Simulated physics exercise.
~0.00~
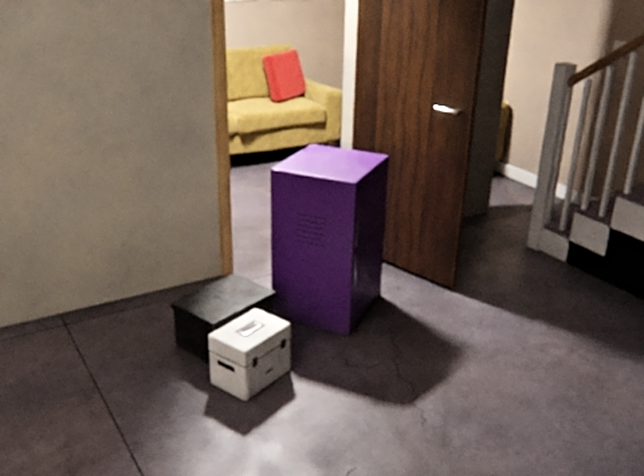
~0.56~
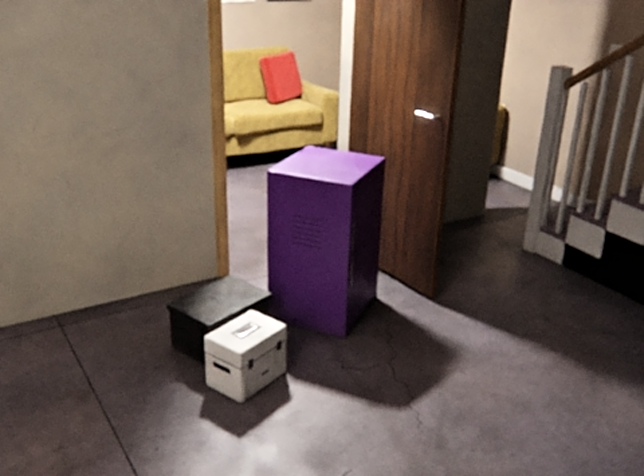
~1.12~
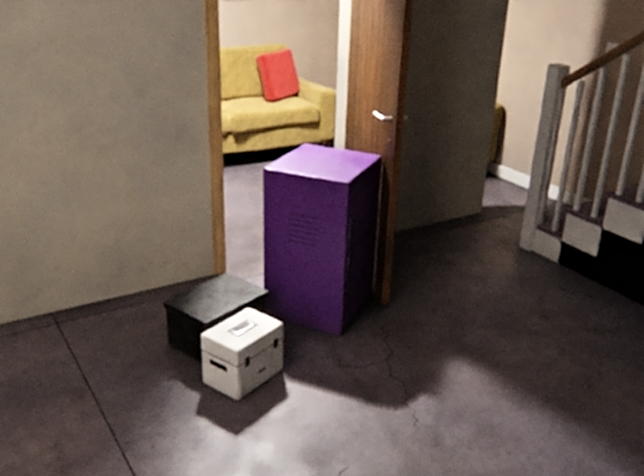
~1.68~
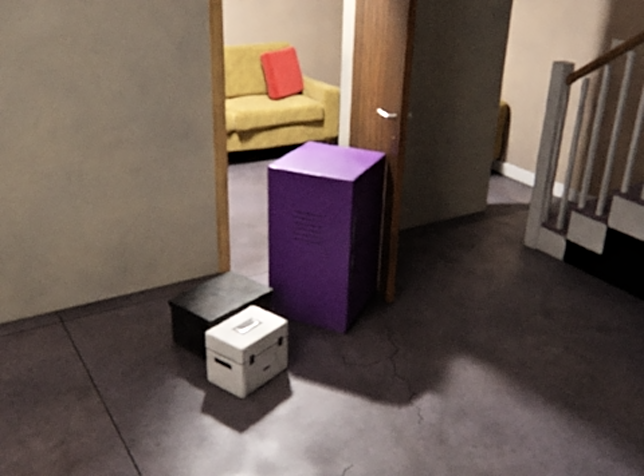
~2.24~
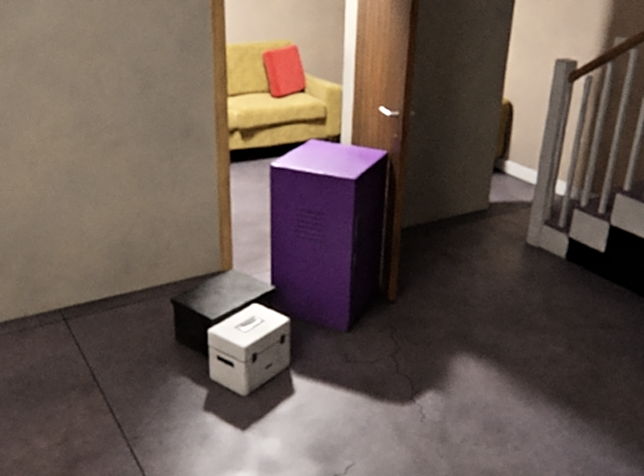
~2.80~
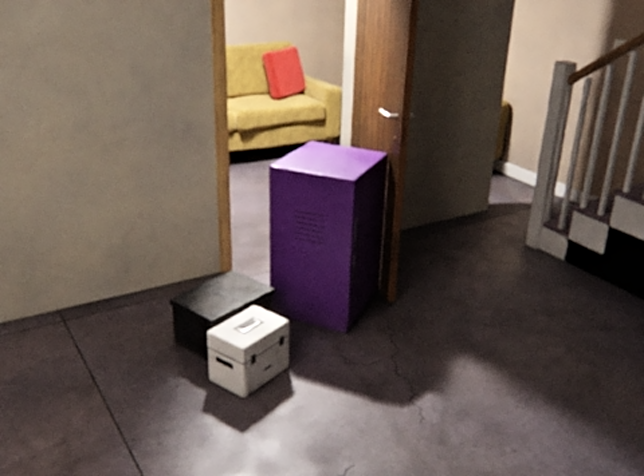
A dark wooden door with a pale handle stands open in the middle of a dim, grey-floored hall, seen from slightly above by a gently swaying camera. In front of the doorway is a tall purple cabinet, with a black box and a smaller white case to its left. A yellow sofa with a red cushion shows in the room beyond, and a staircase rises at the right. The door swings leftward, narrowing from view as its edge passes behind the cabinet. It then stops beside the cabinet, still open, while the cabinet and both boxes remain in place.
